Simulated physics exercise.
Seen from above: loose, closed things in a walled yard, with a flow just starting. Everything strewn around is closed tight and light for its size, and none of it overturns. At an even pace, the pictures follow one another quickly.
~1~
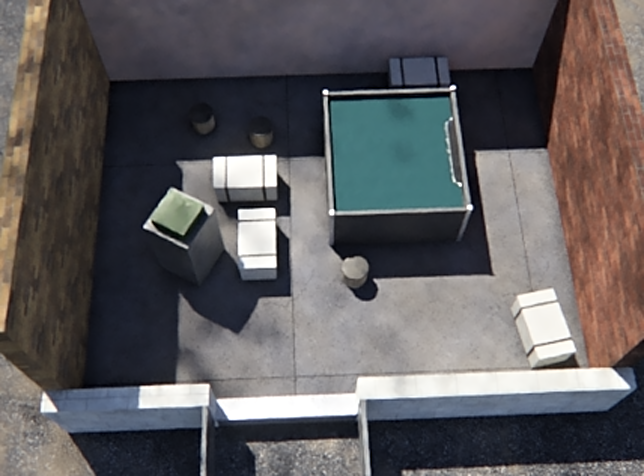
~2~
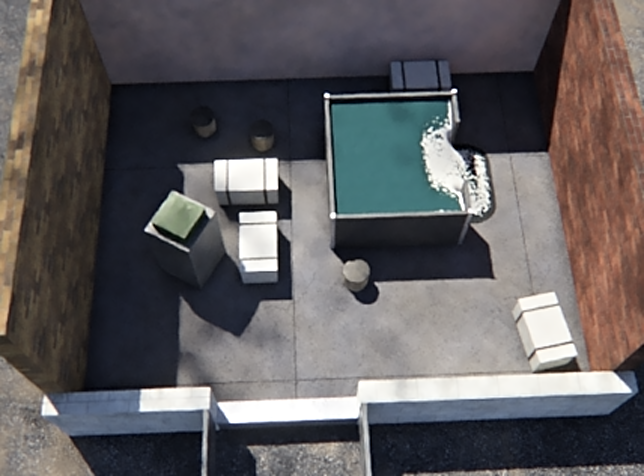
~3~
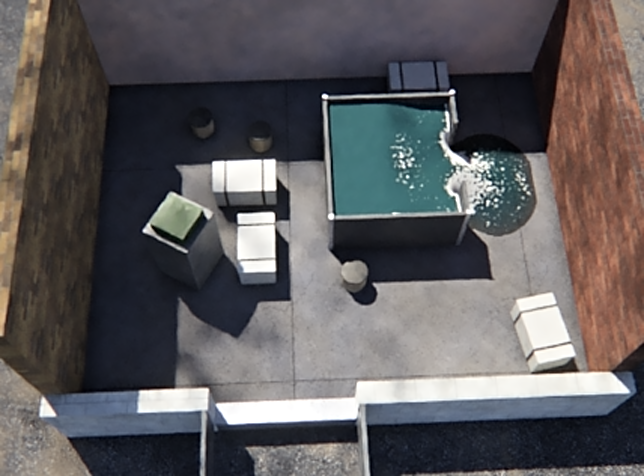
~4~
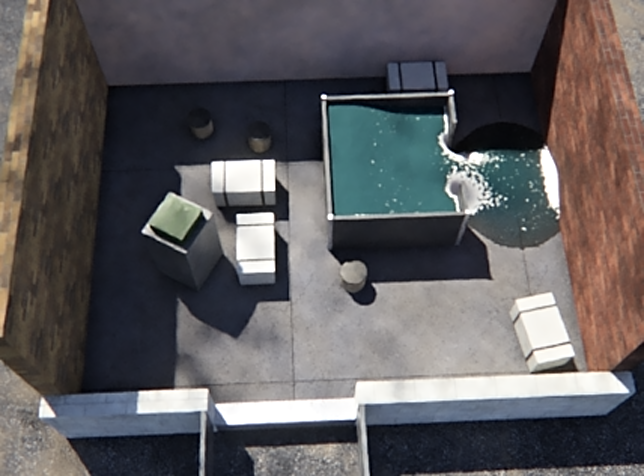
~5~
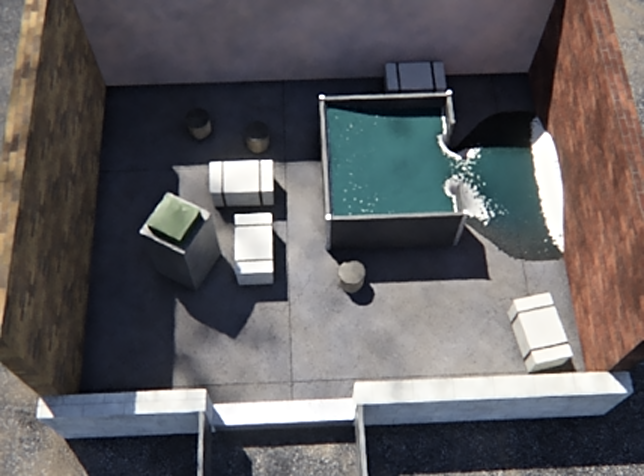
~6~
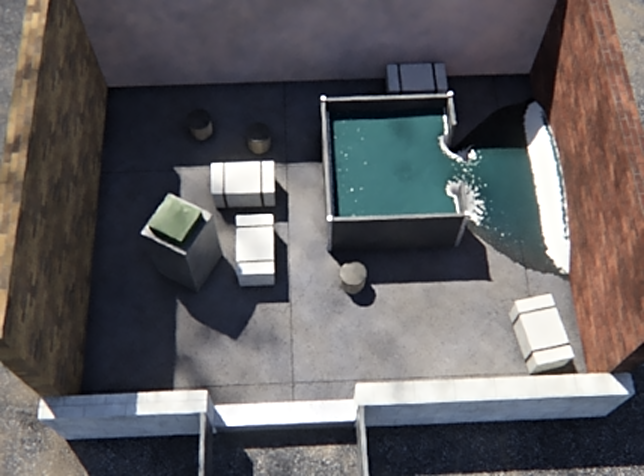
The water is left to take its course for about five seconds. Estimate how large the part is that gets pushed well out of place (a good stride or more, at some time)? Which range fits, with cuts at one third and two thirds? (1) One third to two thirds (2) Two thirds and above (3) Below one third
The answer is 2.
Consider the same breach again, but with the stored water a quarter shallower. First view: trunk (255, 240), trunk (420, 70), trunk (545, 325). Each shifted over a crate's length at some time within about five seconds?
In turn: Not that far, shifted that much, swept aside.
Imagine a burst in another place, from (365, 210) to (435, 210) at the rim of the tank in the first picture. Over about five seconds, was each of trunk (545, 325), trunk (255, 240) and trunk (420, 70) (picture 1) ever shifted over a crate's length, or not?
Well, in order they come out as over the mark, below the mark and below the mark.
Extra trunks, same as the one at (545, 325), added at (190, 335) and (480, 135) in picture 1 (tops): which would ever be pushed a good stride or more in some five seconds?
Result by item: Stays where it is / gets dislodged.
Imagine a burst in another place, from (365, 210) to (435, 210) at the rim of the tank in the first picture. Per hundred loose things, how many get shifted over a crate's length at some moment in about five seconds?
About 20 per cent.
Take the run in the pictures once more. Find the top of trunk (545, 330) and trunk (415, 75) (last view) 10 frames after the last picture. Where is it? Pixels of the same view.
(470, 337) and (387, 89).
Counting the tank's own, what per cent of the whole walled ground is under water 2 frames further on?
25 per cent.
A moment on, 0 of 8 are well off their spots; 0 afloat.
Next, 1 of 8 are well off their spots; 0 afloat.
Later, 3 of 8 are well off their spots; 1 afloat.
In the end, 6 of 8 are well off their spots, and 6 have been at some point; 4 afloat.
